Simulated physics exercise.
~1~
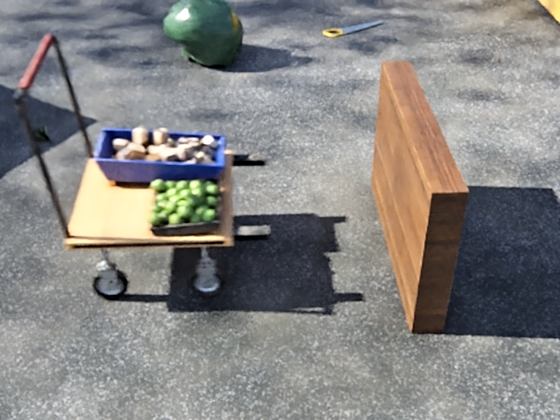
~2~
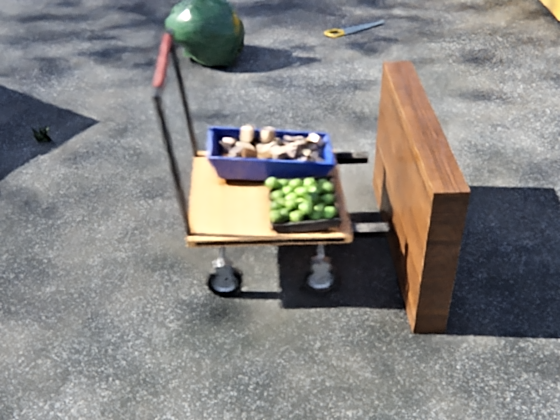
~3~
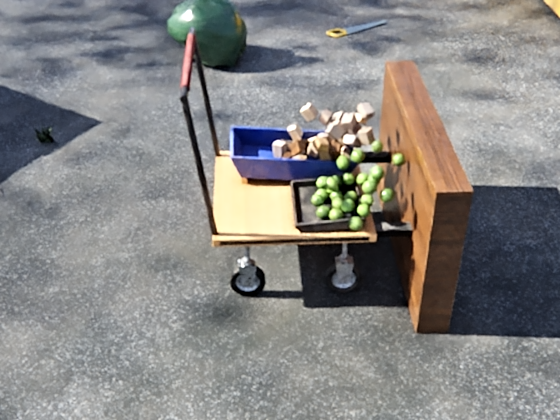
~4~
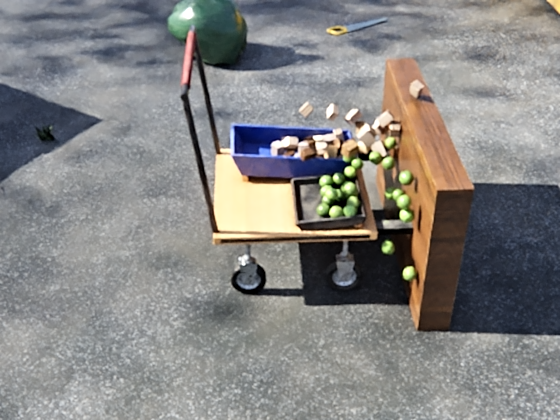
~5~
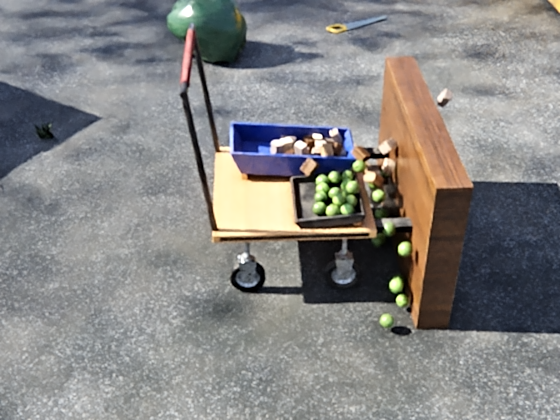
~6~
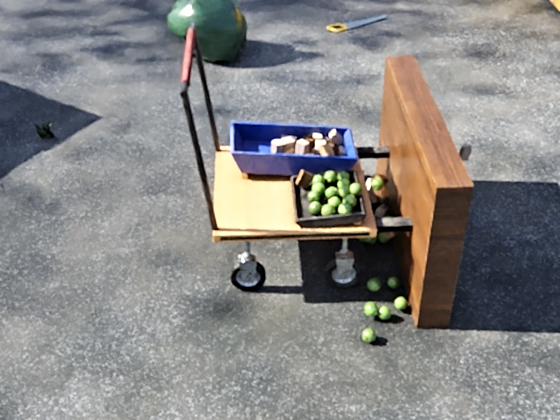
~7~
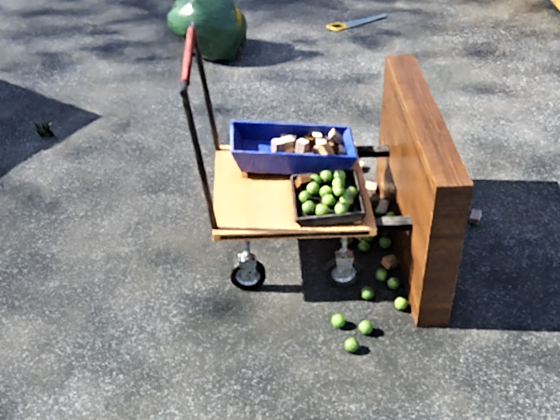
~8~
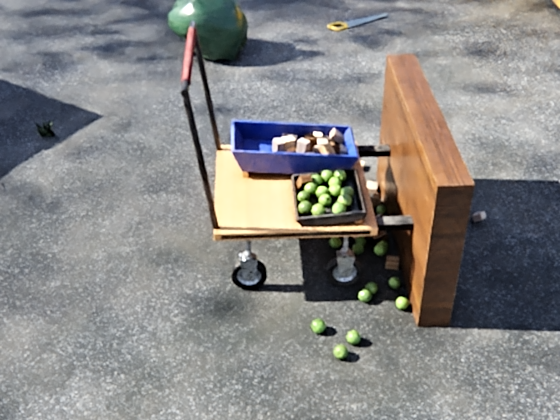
At first, a trolley with a red handle rolls right across sunlit asphalt, carrying a blue tray of wooden blocks and a black tray of green apples toward an upright wooden slab. Its front buffers meet the slab and it stops short, while blocks and apples surge up and forward out of both trays. Some strike the slab and drop into the gap, and a block or so flies over the top. Apples fall to the ground and roll out to the left. By the end, the trolley stands still with both trays partly full and several apples scattered below.
